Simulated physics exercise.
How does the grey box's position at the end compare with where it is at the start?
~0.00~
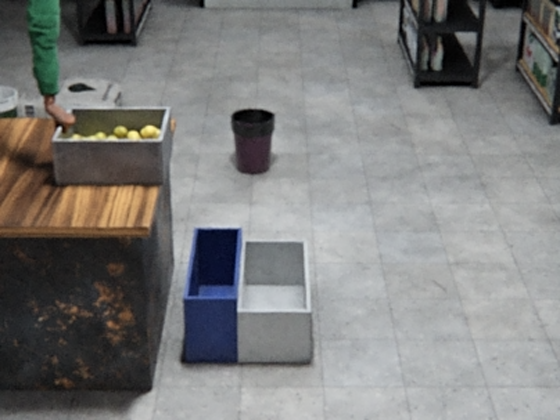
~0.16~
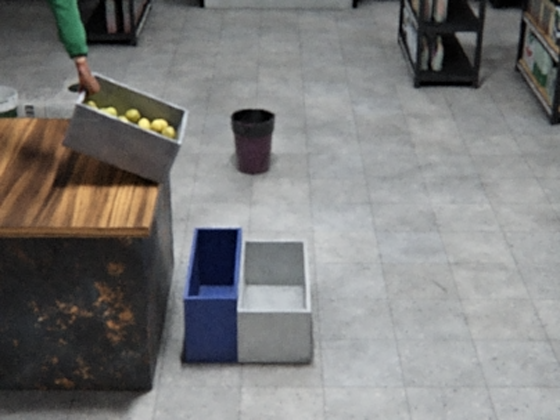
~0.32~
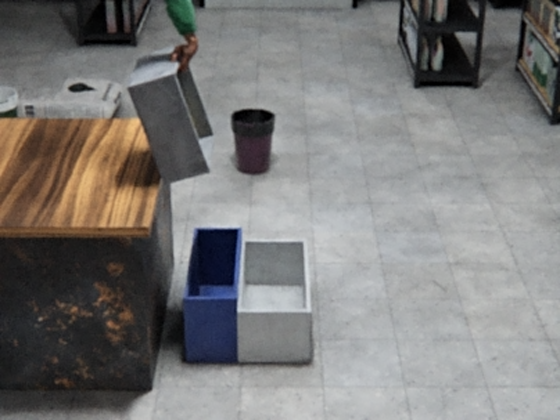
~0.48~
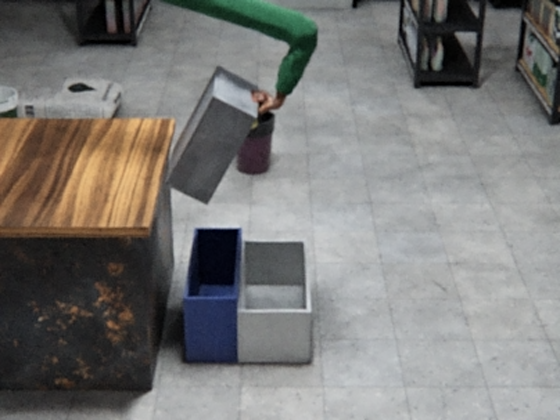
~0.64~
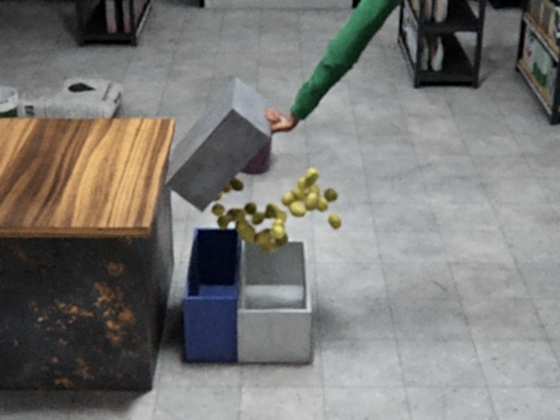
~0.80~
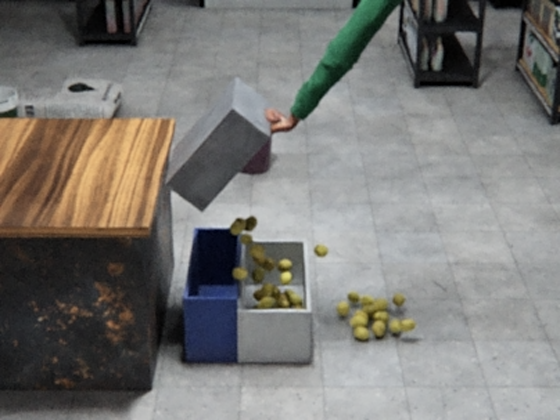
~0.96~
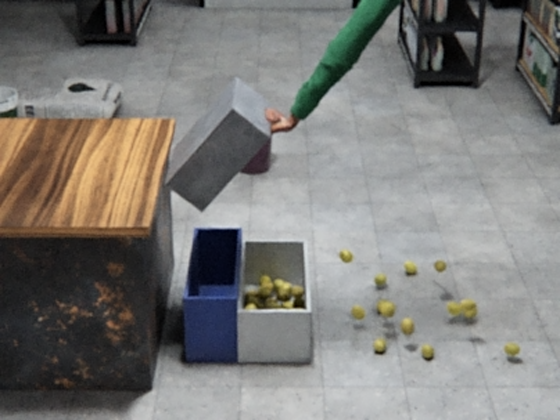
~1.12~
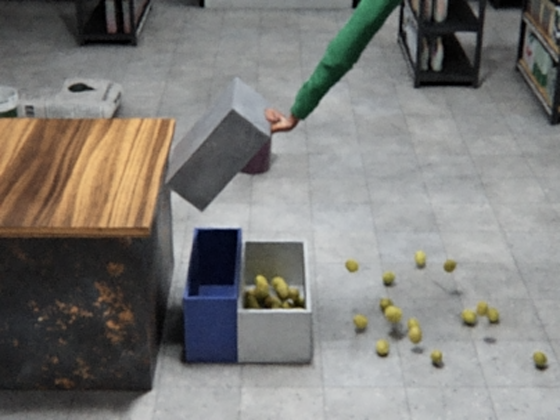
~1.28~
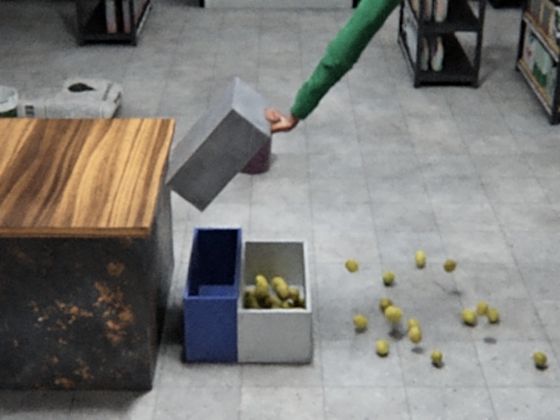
At the start the grey box sits upright on top of the bench, near its right end. By the end it is farther to the right, steeply overturned just past the bench's edge and above the totes.
A grey box of lemons on a wooden-topped bench is tipped to the right by a green-sleeved arm until it hangs steeply overturned past the edge. The lemons spill out, some settling in the white tote and the rest scattering on the floor beyond, while the blue tote receives none.
